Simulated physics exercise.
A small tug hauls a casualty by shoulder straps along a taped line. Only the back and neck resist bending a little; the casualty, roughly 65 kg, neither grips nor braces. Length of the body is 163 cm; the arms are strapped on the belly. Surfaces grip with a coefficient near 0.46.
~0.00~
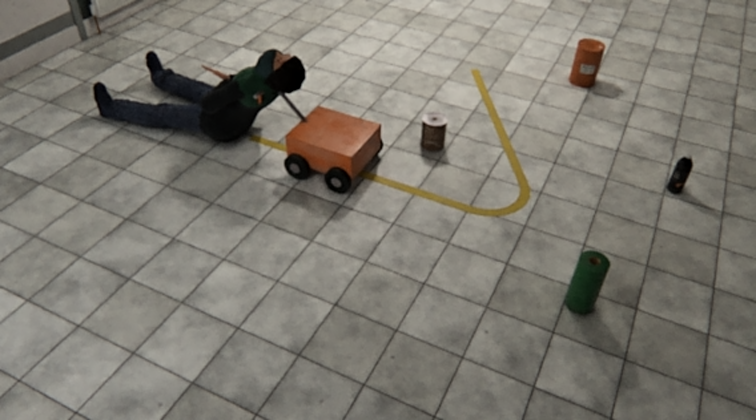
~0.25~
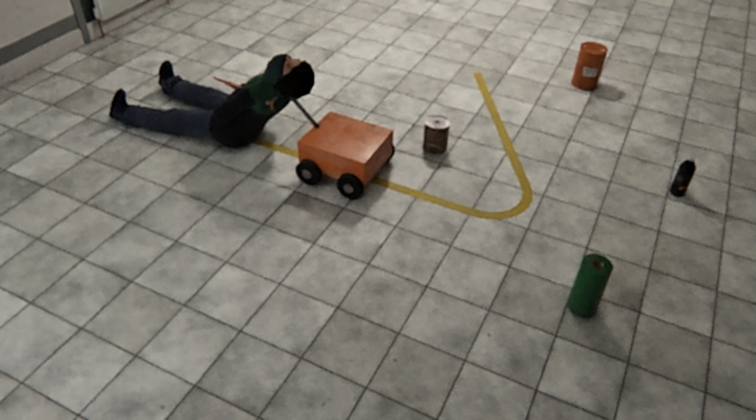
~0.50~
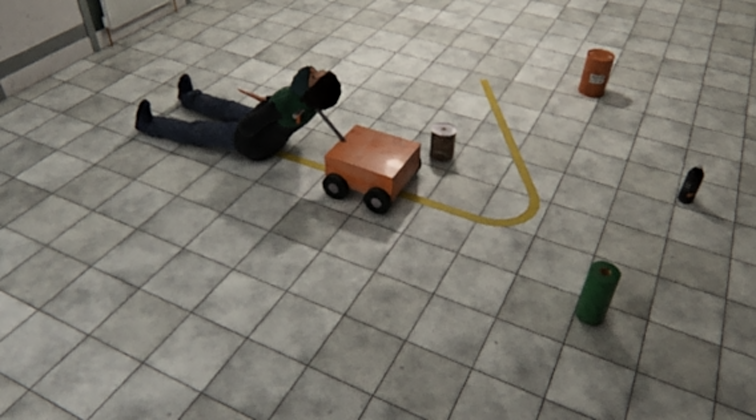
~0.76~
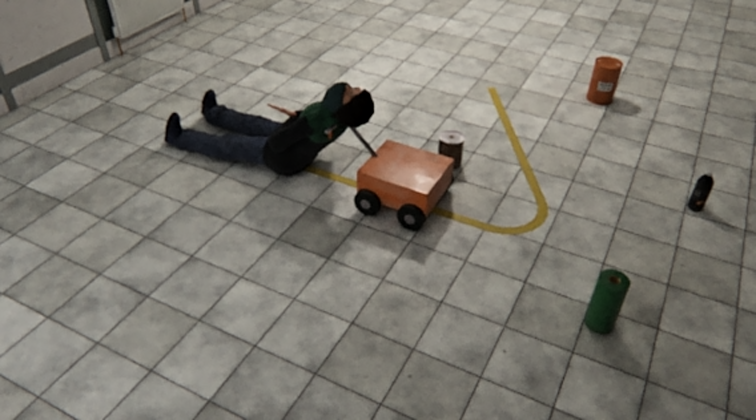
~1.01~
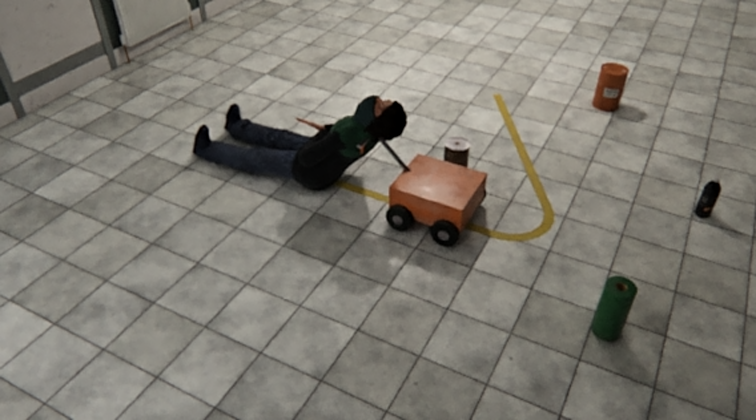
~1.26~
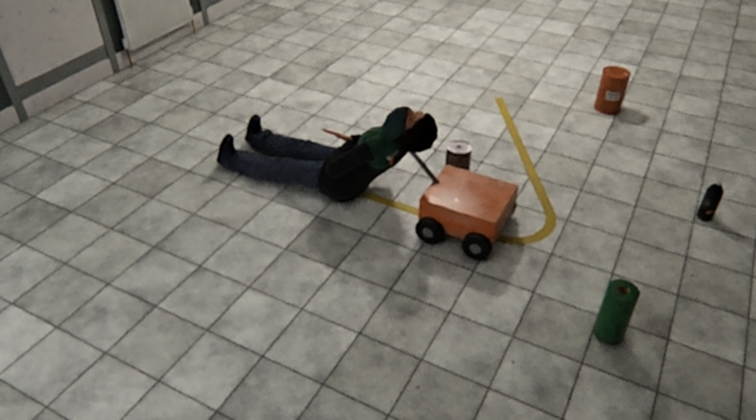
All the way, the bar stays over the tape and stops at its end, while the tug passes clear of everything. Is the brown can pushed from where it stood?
Watch, it's getting shunted.
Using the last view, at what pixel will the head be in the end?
End point: Roughly (509, 19) in the last view.
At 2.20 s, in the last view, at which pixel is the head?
Near (531, 160).
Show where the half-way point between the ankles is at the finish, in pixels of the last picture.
Near pixel (481, 172).
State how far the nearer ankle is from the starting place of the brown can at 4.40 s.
They are some 30 centimetres apart.
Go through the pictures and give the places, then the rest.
The first picture shows brown can (434, 132), black bottle (681, 172), orange bin (587, 63), end of the tape (474, 70).
The second picture shows brown can (436, 135), black bottle (684, 175), orange bin (589, 66); tow bar 7 cm along the tape.
The third picture shows brown can (443, 142), black bottle (693, 182), orange bin (596, 73); tow bar 20 cm along the tape.
The fourth picture shows brown can (451, 150), black bottle (702, 190), orange bin (604, 81); tow bar 36 cm along the tape.
The fifth picture shows brown can (456, 156), black bottle (709, 196), orange bin (610, 87); tow bar 53 cm along the tape.
The sixth picture shows brown can (458, 160), black bottle (712, 199), orange bin (612, 90), end of the tape (498, 98); tow bar 71 cm along the tape.
After 2.20 s the brown can is where it stood, near (458, 160) in the last picture's view; the black bottle where it stood; the nearer ankle is 77 cm from that spot.
After 2.90 s the brown can is where it stood, near (458, 160) in the last picture's view; the nearer ankle is 58 cm from that spot.
After 3.60 s the brown can is where it stood, near (458, 160) in the last picture's view; the nearer ankle is 53 cm from that spot.
After 4.40 s the brown can is 14 cm from where it stood, near (452, 147) in the last picture's view; the black bottle where it stood; the nearer ankle is 34 cm from that spot.
By 5.2 s, brown can gets knocked; black bottle stays put; orange bin stays put; green post stays put.
